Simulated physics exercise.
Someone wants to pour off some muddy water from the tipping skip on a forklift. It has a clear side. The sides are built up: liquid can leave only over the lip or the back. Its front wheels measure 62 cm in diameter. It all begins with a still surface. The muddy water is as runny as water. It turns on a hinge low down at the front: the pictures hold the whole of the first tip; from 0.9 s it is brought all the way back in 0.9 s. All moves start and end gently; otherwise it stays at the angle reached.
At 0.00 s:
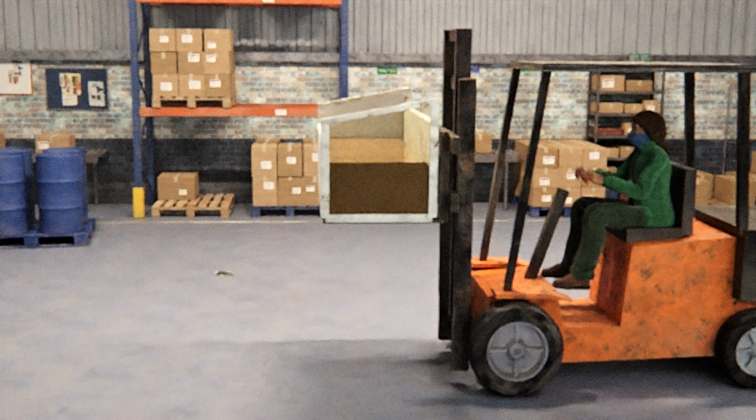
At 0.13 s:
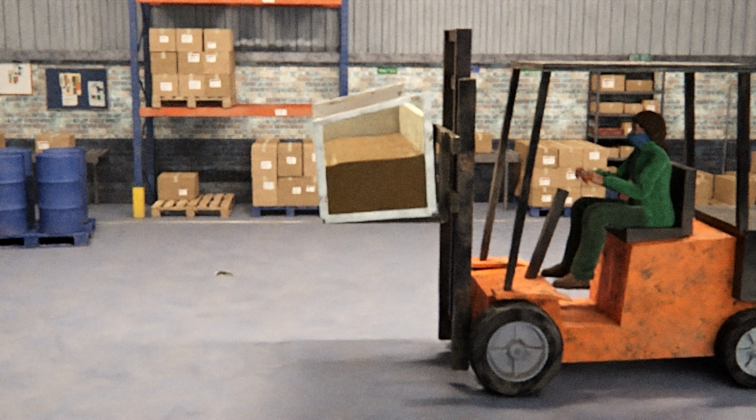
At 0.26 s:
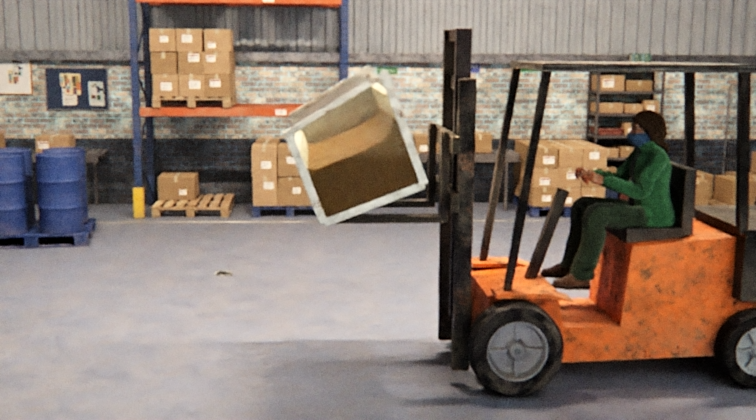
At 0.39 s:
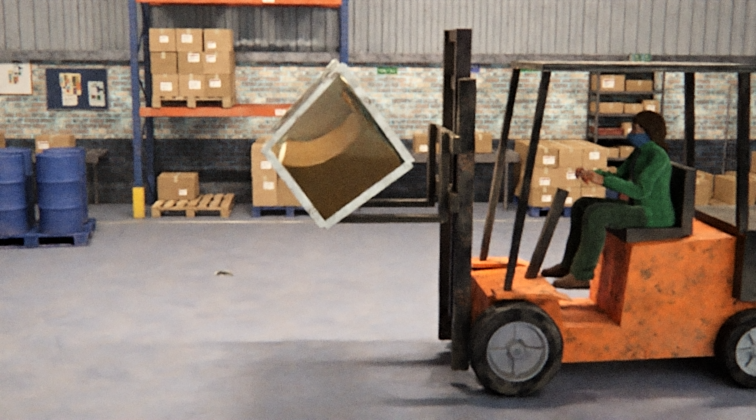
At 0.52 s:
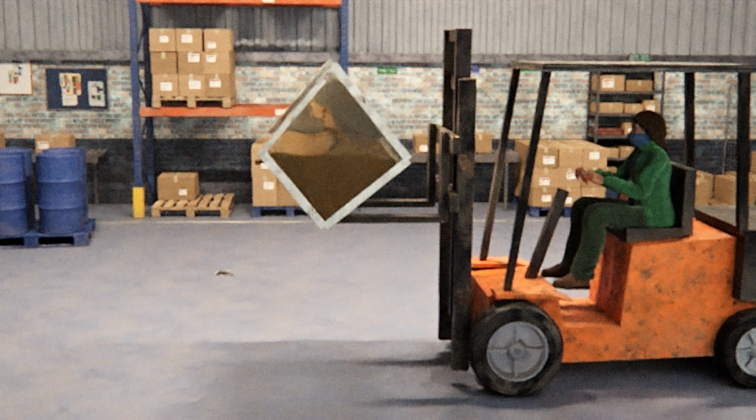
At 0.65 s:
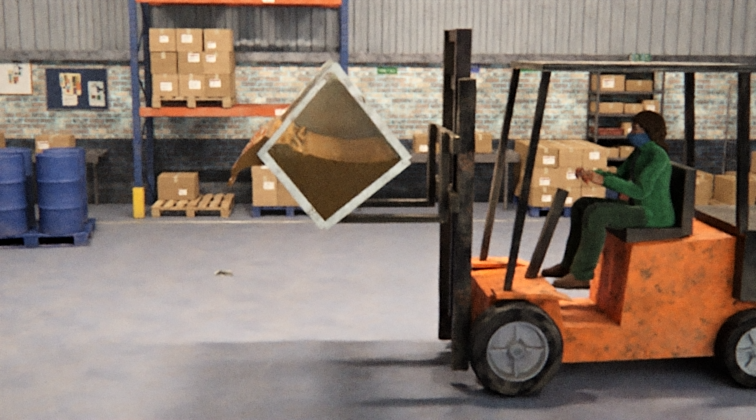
A clear-sided skip of muddy water on an orange forklift tilted forwards to the left, the water sloshing inside, then brown water began pouring over its left edge while the driver sat still.
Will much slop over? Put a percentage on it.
It loses close to 37 per cent.
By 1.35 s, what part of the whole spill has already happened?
About 100 per cent.
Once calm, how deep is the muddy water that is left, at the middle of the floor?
Roughly 20 cm.
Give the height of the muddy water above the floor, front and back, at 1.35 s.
Front 40 cm, back 0 cm.
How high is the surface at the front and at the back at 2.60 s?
Front 26 cm, back 12 cm.
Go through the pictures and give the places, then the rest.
In the first frame, the surface is at (337, 164) near the front wall; the surface is at (419, 163) near the back wall; the lip is at (329, 144); the front is on the left; a wheel hub at (519, 354).
In the second frame, the surface is at (333, 167) near the front wall; the surface is at (415, 157) near the back wall; the skip is tilted 4° forwards.
In the third frame, the surface is at (316, 171) near the front wall; the surface is at (390, 131) near the back wall; the skip is tilted 21° forwards.
In the fourth frame, the surface is at (294, 167) near the front wall; the surface is at (354, 109) near the back wall; the skip is tilted 37° forwards.
In the fifth frame, the surface is at (279, 153) near the front wall; the surface is at (389, 158) near the back wall; the skip is tilted 39° forwards; muddy water is coming out, 2 per cent so far.
In the sixth frame, the surface is at (267, 139) near the front wall; the surface is at (390, 159) near the back wall; the skip is tilted 39° forwards; the lip is at (280, 168); muddy water is coming out, 11 per cent so far; a wheel hub at (519, 354).
After 1.35 s the skip is at 20° forwards, the surface stands 0 cm at the back and 40 cm at the front; 36 per cent is out, over the front.
After 1.95 s the surface stands 36 cm at the back and 10 cm at the front; 37 per cent is out, over the front.
After 2.60 s the surface stands 12 cm at the back and 25 cm at the front; 37 per cent is out, over the front.
After 4.68 s 37 per cent is out, over the front, 103 of 279 litres.
